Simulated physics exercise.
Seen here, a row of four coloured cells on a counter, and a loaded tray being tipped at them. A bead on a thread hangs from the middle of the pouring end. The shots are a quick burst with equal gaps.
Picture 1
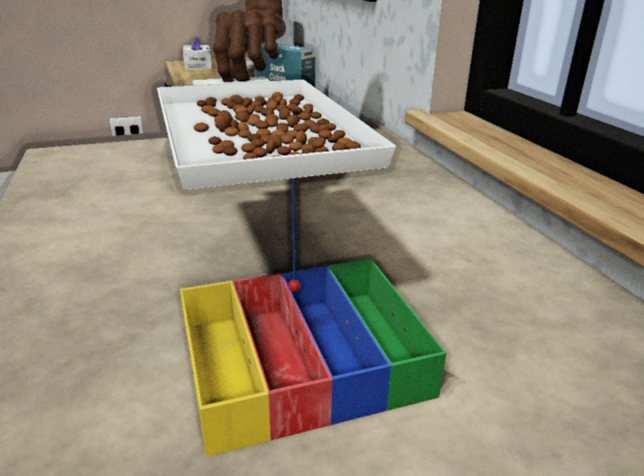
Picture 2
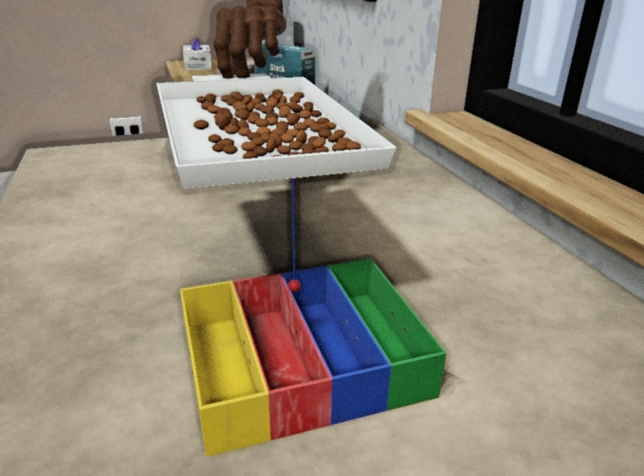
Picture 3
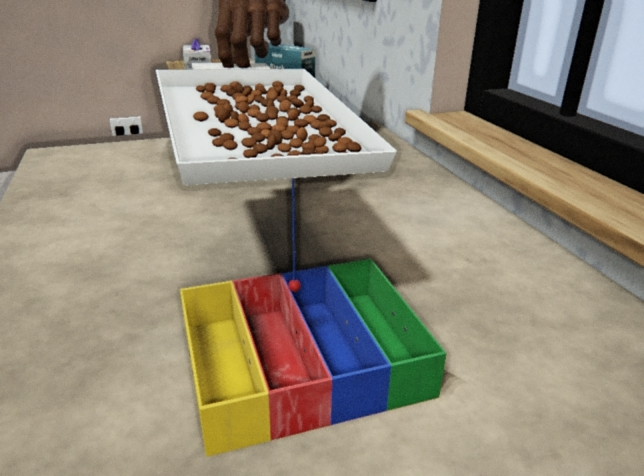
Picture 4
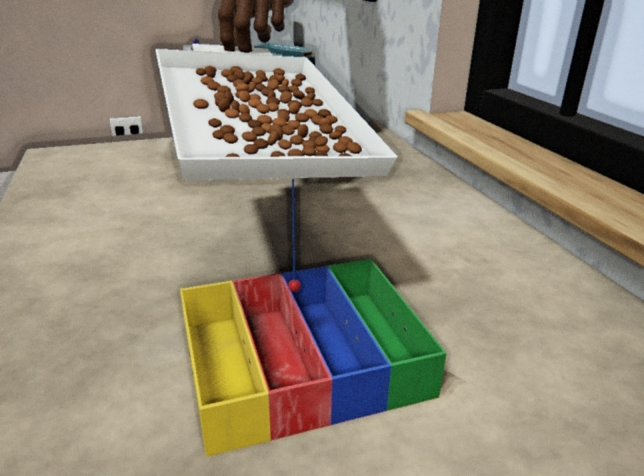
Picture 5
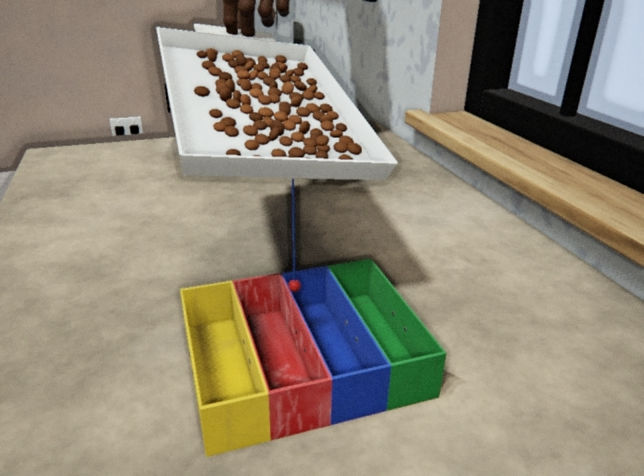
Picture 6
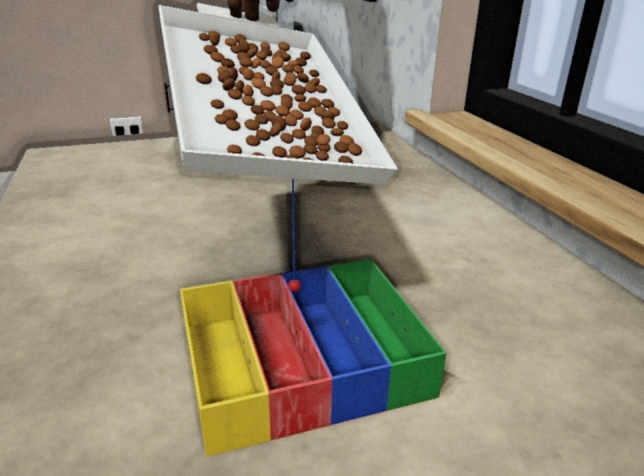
A white tray of brown kibble starts out nearly level above yellow, red, blue and green cells on a counter. With a dark hand at its back, the tray's far end rises steadily and its near edge dips slightly at the right corner, while the kibble stays spread across it.
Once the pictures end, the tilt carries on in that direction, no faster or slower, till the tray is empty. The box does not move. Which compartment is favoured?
Fullest: The green cell.
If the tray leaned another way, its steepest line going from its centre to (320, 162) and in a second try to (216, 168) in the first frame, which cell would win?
First the cell in green, then the cell in yellow.
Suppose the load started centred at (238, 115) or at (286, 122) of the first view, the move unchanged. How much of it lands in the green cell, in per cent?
The first gives 70 %, the second 70 %.
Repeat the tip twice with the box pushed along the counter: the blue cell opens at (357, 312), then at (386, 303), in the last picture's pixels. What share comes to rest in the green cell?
In turn 60 and 20 in a hundred.
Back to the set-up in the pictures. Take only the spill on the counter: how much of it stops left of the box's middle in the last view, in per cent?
It comes to 0 per cent or so.
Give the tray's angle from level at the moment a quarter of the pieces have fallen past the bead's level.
At some 90 degrees.
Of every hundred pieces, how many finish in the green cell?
Near 70 %.
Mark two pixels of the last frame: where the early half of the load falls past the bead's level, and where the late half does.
At about (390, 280), then at (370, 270).
Soon, tray tipped steeply; all on the tray.
A while on, tray tipped past a quarter turn; a small part on the tray; about half in the green cell; a stray few in the blue cell; about a quarter falling or outside the box.
Towards the end, tray tipped past a quarter turn; most in the green cell; a stray few in the blue cell; about a quarter falling or outside the box.
Finally, tray tipped past a quarter turn; most in the green cell; a stray few in the blue cell; none in the yellow cell; none in the red cell; about a quarter outside the box.
